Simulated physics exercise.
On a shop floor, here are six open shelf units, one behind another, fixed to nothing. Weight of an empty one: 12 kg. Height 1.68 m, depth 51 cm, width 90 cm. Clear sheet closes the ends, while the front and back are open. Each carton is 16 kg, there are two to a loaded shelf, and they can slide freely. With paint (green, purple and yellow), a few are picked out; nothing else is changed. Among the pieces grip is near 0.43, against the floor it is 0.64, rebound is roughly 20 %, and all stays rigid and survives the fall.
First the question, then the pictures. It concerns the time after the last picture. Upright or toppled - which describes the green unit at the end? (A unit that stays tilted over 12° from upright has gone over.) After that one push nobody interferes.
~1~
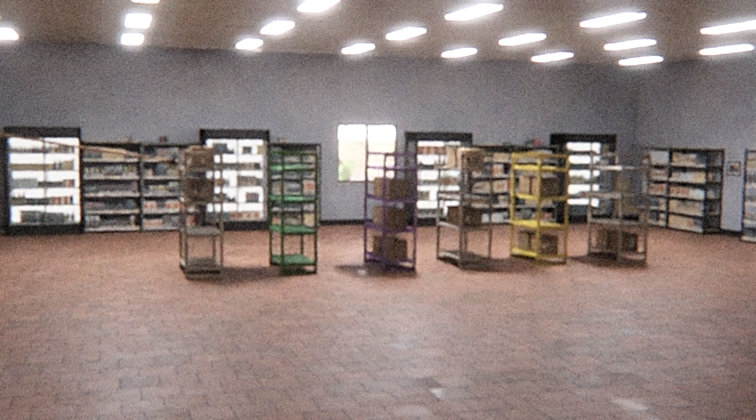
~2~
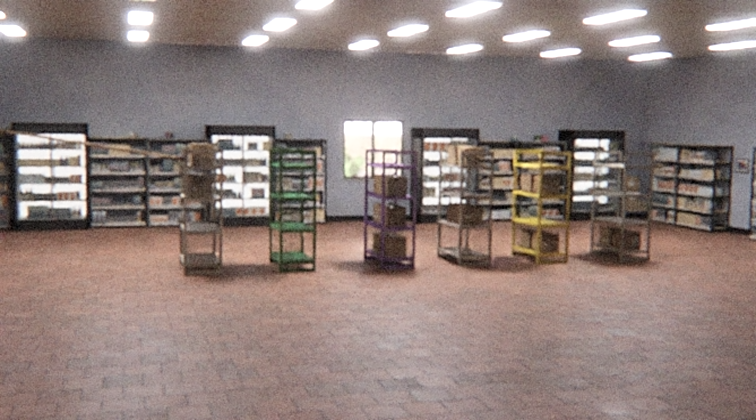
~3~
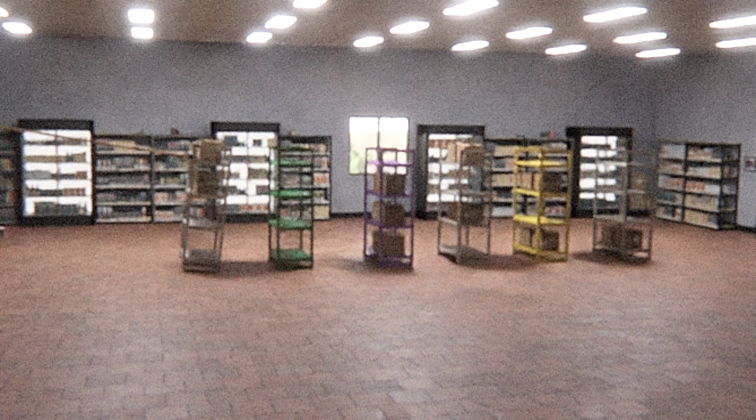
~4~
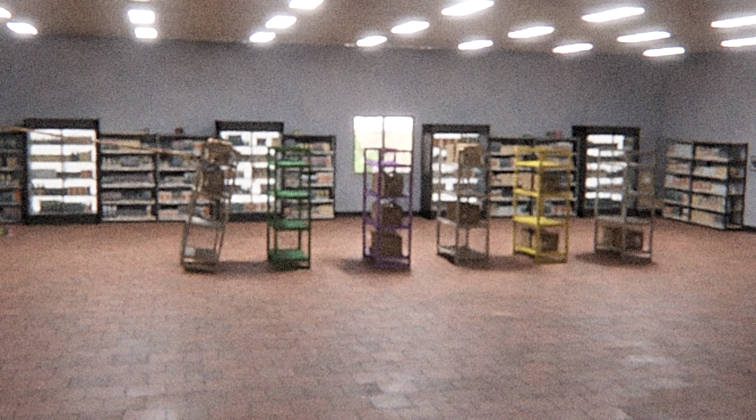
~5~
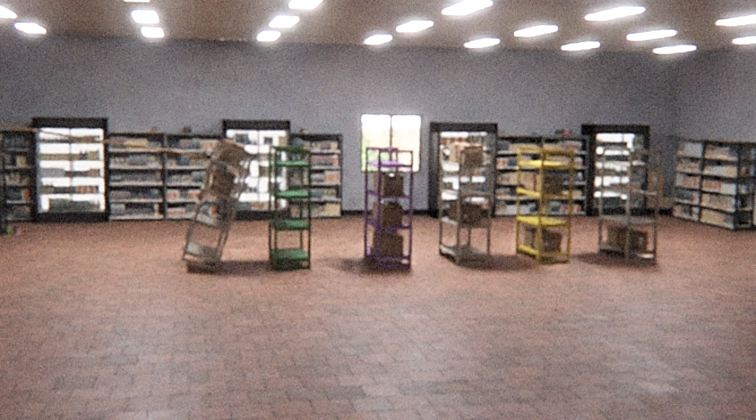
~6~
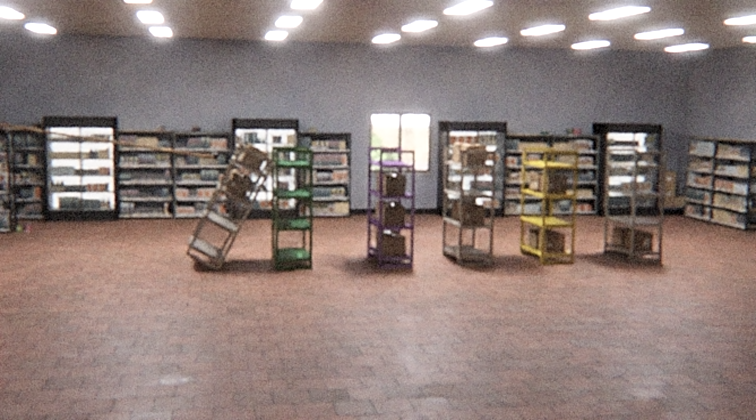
Toppled.
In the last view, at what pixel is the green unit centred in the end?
It ends up at about (328, 205) in the last picture.
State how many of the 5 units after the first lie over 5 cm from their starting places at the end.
Count: 1.
Then, 0.16 s past the last view, 0 cartons spilt or dropped; none of the 5 other units over, 1 disturbed; green unit 6° from how it stood.
Then, 0.38 s past the last view, 4 cartons spilt or dropped; 1 of the 5 other units over; green unit 24° from how it stood.
Then, 0.58 s past the last view, 4 cartons spilt or dropped; 1 of the 5 other units over; green unit 32° from how it stood.
Then, 0.92 s past the last view, 4 cartons spilt or dropped; 1 of the 5 other units over; green unit 23° from how it stood.
In the end, 4 cartons spilt or dropped; 1 of the 5 other units over; green unit 30° from how it stood; purple unit unmoved; yellow unit unmoved. Four left standing. From the last view, middles, green unit near (328, 205), purple unit near (391, 206).
